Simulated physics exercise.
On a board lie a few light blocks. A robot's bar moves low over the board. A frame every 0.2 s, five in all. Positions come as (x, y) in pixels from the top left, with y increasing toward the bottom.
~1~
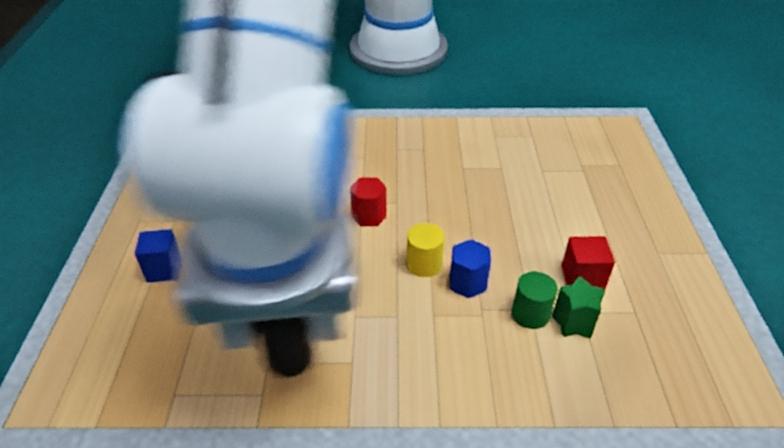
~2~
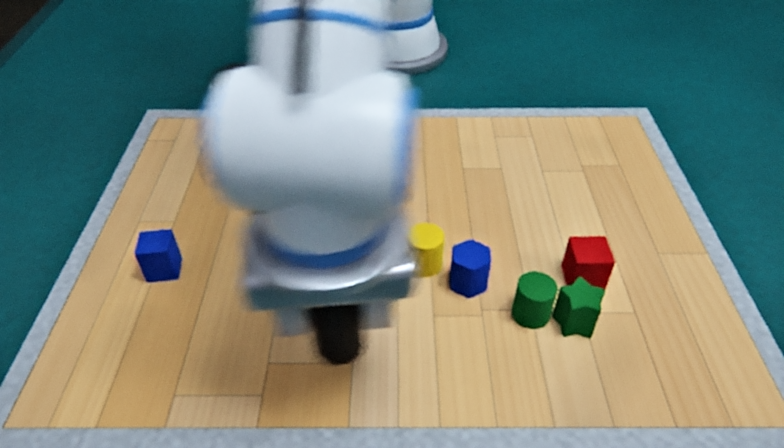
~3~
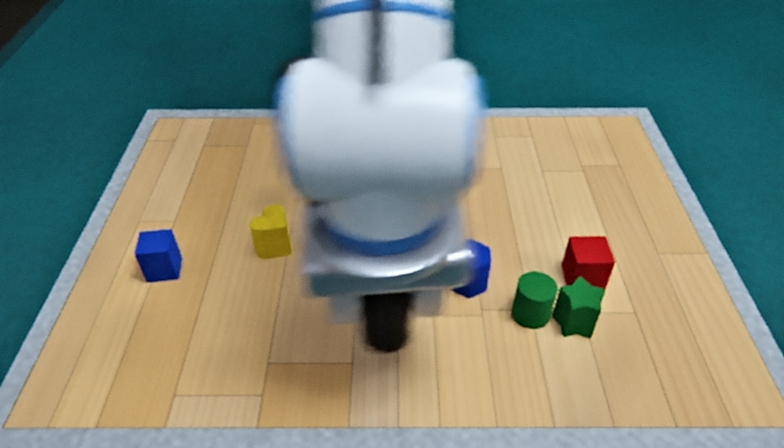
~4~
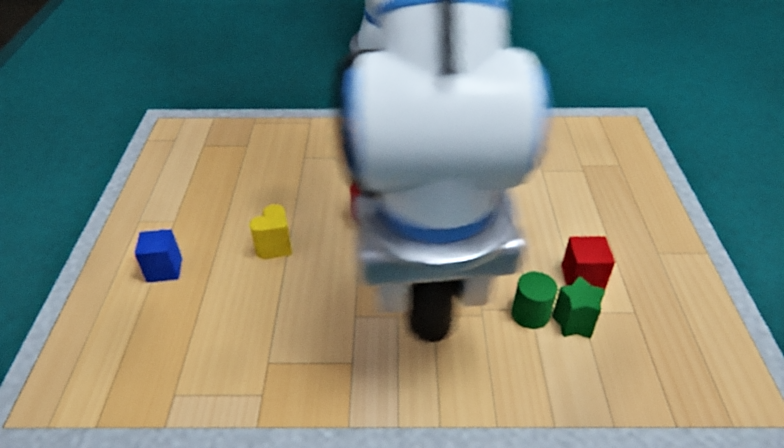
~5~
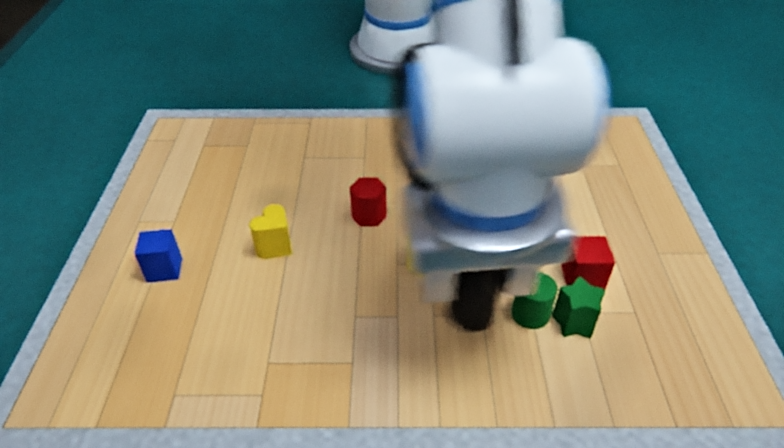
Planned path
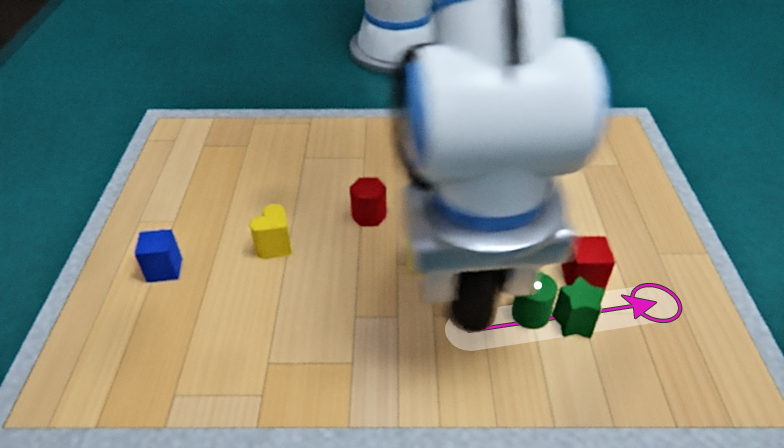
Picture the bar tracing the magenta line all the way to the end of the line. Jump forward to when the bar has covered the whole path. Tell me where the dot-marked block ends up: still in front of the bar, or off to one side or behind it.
It will get left beside or behind the bar.
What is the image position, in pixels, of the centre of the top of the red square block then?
When the path ends, it will be at (603, 220).
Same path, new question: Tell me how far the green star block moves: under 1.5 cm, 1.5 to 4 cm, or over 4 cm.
Displaced more than 4 cm.
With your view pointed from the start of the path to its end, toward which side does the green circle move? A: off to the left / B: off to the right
Choice A: Off to the left.
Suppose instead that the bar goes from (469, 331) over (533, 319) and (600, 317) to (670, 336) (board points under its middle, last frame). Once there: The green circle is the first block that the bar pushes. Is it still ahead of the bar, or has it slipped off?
It slides aside on the way.
Path on the board, from (469, 331) directly to (656, 302); the dot is on the green circle.
What follows on the original path. One third of the way, bar at (538, 303); green circle at (569, 271); green star block at (602, 289), turned 55° clockwise.
Two thirds of the way, bar at (602, 294); green circle at (608, 252); green star block at (648, 285), turned 90° clockwise; red square block at (606, 226).
At the end, bar at (665, 284); blue hexagonal block in place; green circle at (629, 246); green star block at (712, 280), turned 100° clockwise; red square block at (603, 220).
